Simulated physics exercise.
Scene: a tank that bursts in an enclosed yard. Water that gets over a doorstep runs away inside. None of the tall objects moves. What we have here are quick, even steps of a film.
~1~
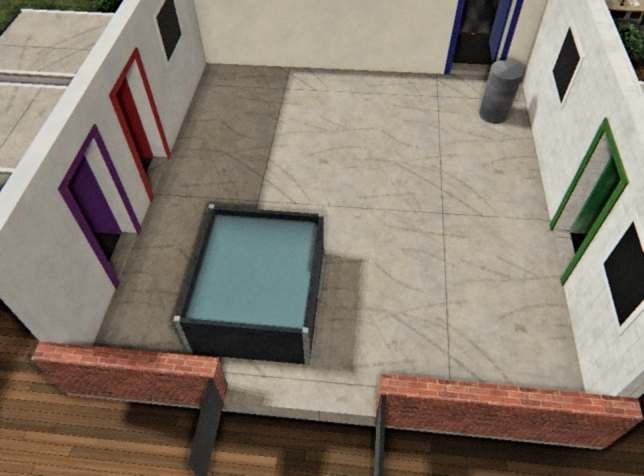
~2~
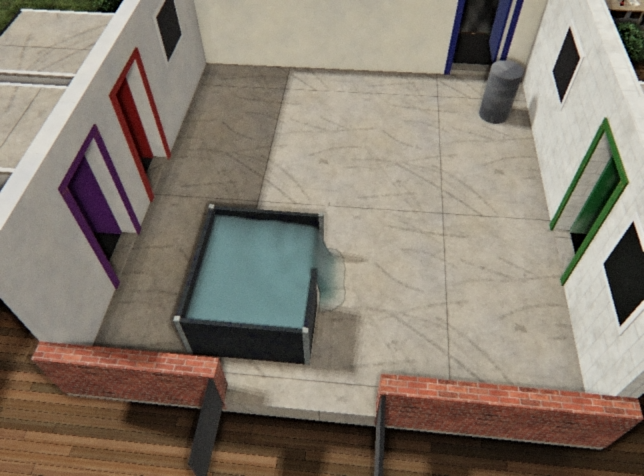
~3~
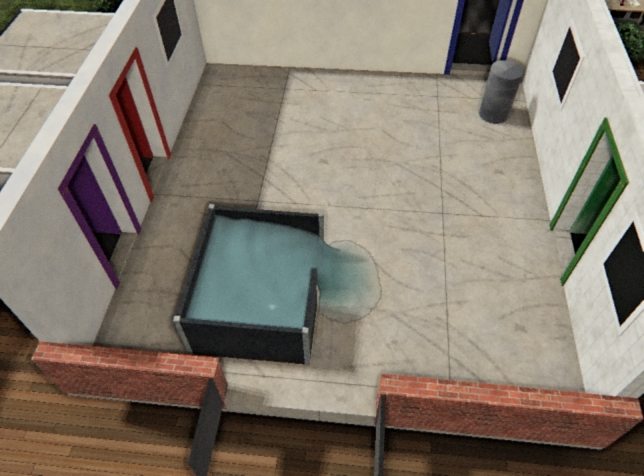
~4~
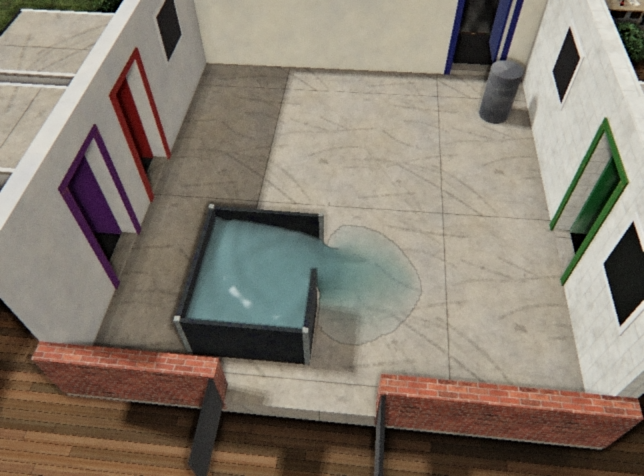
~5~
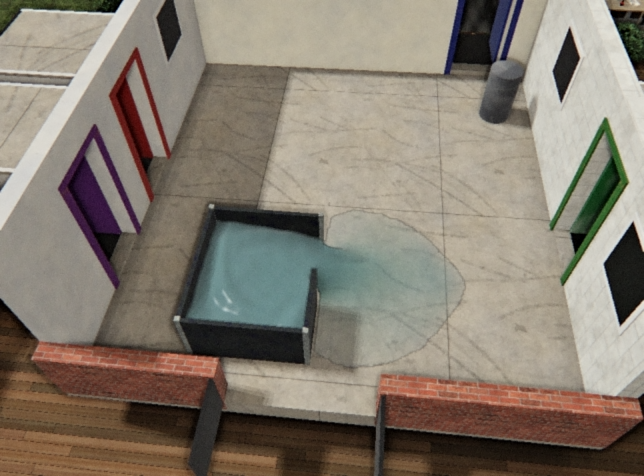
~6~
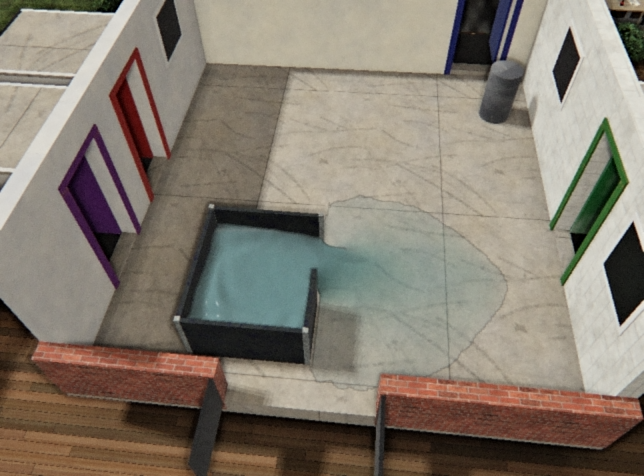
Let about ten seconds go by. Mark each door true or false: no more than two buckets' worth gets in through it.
Red door: True, green door: False, purple door: True, blue door: True.
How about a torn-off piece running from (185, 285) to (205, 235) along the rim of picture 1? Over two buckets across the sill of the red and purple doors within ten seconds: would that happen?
Well, red door is safe, while purple door is swamped.
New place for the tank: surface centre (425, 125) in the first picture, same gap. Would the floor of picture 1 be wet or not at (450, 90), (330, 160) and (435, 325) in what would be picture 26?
As listed: Flooded, not flooded, awash.
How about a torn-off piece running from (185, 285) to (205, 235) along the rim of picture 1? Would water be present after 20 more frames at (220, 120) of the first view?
Verdict: Flooded.
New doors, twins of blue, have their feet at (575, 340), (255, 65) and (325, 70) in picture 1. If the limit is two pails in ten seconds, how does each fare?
Taking them as listed, the first gets past the limit, the second doesn't reach the limit and the third doesn't reach the limit.
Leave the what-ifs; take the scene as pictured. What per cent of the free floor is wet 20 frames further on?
Close to 40 in a hundred, I think.
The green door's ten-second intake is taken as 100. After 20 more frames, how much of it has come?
That comes out to 65 per cent by my count.
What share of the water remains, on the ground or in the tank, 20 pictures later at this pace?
I'd say around 92 per cent.
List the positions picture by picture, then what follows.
The first picture shows the tank at (255, 267) is whole and still.
In the second picture, water pours out at (316, 265) and has run to (330, 306).
In the third picture, the front is at (373, 299), out from the gap at (316, 268).
In the fourth picture, water pours out at (316, 269) and has run to (415, 291).
In the fifth picture, water pours out at (316, 269) and has run to (457, 281).
In the sixth picture, water pours out at (316, 269) and has run to (499, 280).
A moment on, water covers 30 % of the floor; the red door not reached, the green door under two buckets in, the purple door not reached, the blue door not reached.
Next, water covers 35 % of the floor; the red door not reached, the green door far over two buckets in, the purple door not reached, the blue door not reached.
Then, water covers 40 % of the floor; the red door not reached, the green door far over two buckets in, the purple door not reached, the blue door wet at the sill, nothing in.
Later, water covers 60 % of the floor; the red door not reached, the green door far over two buckets in, the purple door not reached, the blue door under two buckets in.
In the end, water covers 75 % of the floor; the red door wet at the sill, nothing in, the green door far over two buckets in, the purple door wet at the sill, nothing in, the blue door under two buckets in.
